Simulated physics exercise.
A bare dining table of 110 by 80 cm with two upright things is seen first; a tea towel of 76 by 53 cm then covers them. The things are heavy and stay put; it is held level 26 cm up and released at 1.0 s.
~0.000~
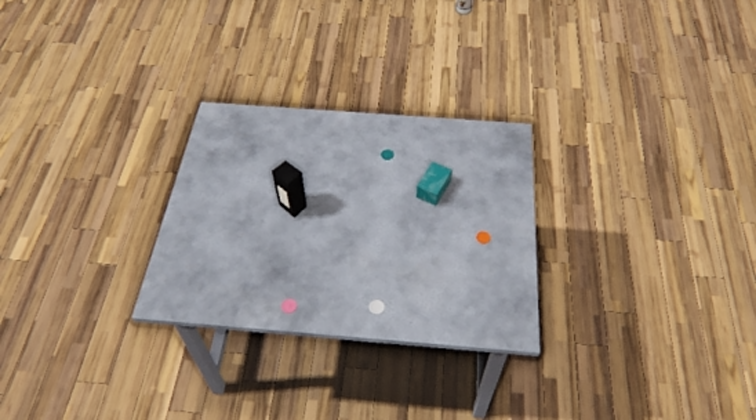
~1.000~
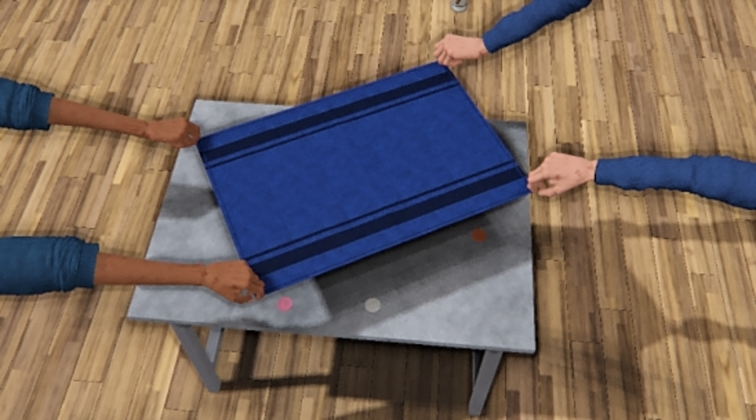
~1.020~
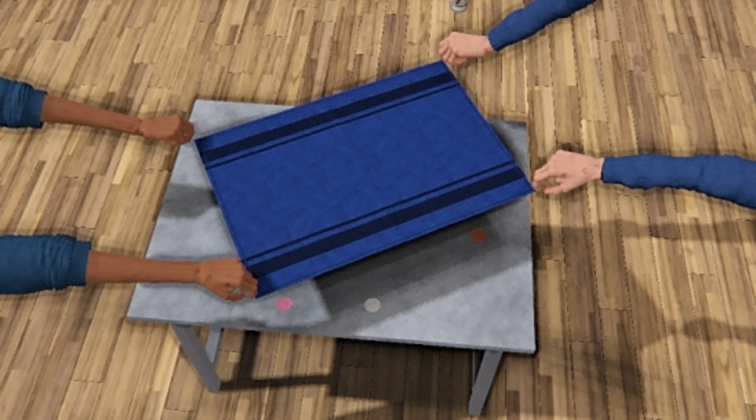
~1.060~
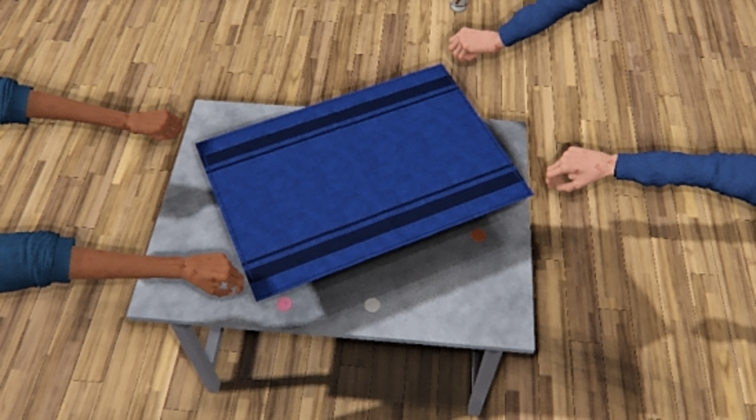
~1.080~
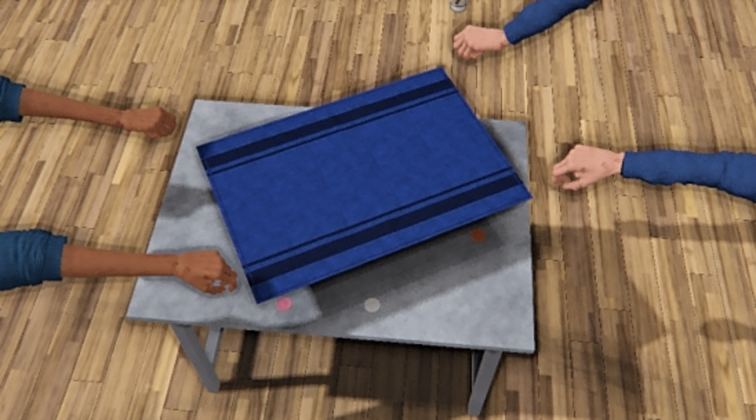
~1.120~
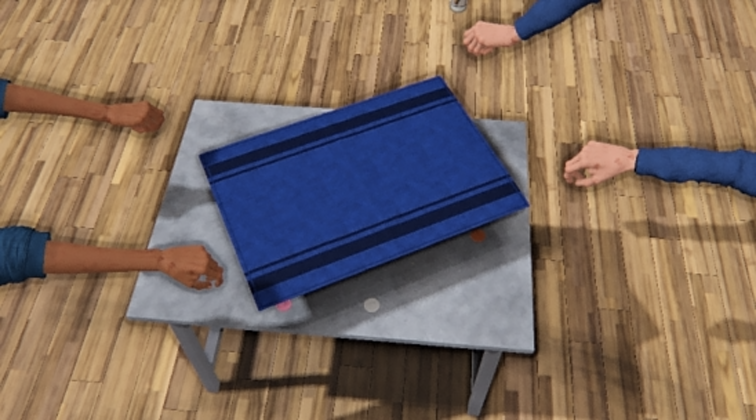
Two people, one on each side, held a blue striped cloth flat above a gray table with a black box and a teal block, then let go, and it sank slightly, still spread flat.
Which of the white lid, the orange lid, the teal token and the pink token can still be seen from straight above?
The white lid will remain visible, the orange lid will get draped, the teal token will get draped, the pink token will get draped.
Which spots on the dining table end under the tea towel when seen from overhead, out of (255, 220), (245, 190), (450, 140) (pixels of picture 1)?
Check, spot by spot: Clear / clear / clear.
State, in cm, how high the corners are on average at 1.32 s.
On average the corners sit about 2 cm above the surface.
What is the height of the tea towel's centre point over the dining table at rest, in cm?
Roughly 4 cm.
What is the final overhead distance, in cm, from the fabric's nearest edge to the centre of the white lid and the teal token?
Around 3 centimetres for the first one and around 6 centimetres for the second.
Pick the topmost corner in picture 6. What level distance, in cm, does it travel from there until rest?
6 cm.
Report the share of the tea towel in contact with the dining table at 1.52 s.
I'd put it near 25 in a hundred.
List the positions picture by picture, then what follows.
In the first picture, white lid (377, 307); orange lid (484, 237); teal token (387, 154); pink token (289, 306); teal block (435, 178), 6 cm tall; black box (287, 171), 17 cm tall.
In the second picture, tea towel corners (256, 299) (194, 140) (443, 59) (536, 191); highest point 26 cm, lowest 26 cm.
In the third picture, tea towel corners (256, 299) (194, 140); highest point 26 cm, lowest 26 cm.
In the fourth picture, tea towel corners (257, 302) (195, 144); highest point 24 cm, lowest 24 cm.
In the fifth picture, tea towel corners (257, 305) (196, 147); highest point 23 cm, lowest 23 cm.
In the sixth picture, tea towel corners (259, 312) (199, 155) (440, 76) (530, 206); highest point 20 cm, lowest 19 cm.
By 1.3 s, 25 % of it is down, spanning 77 by 75 cm, above orange lid, pink token, teal token.
By 1.5 s, 25 % of it is down, spanning 79 by 77 cm, above orange lid, pink token, teal token.
By 1.7 s, 25 % of it is down, spanning 76 by 77 cm, above orange lid, pink token, teal token.
By 1.9 s, 25 % of it is down, spanning 78 by 77 cm, above orange lid, pink token, teal token.
By 2.7 s, 25 % of it is down, spanning 77 by 77 cm, above orange lid, pink token, teal token.
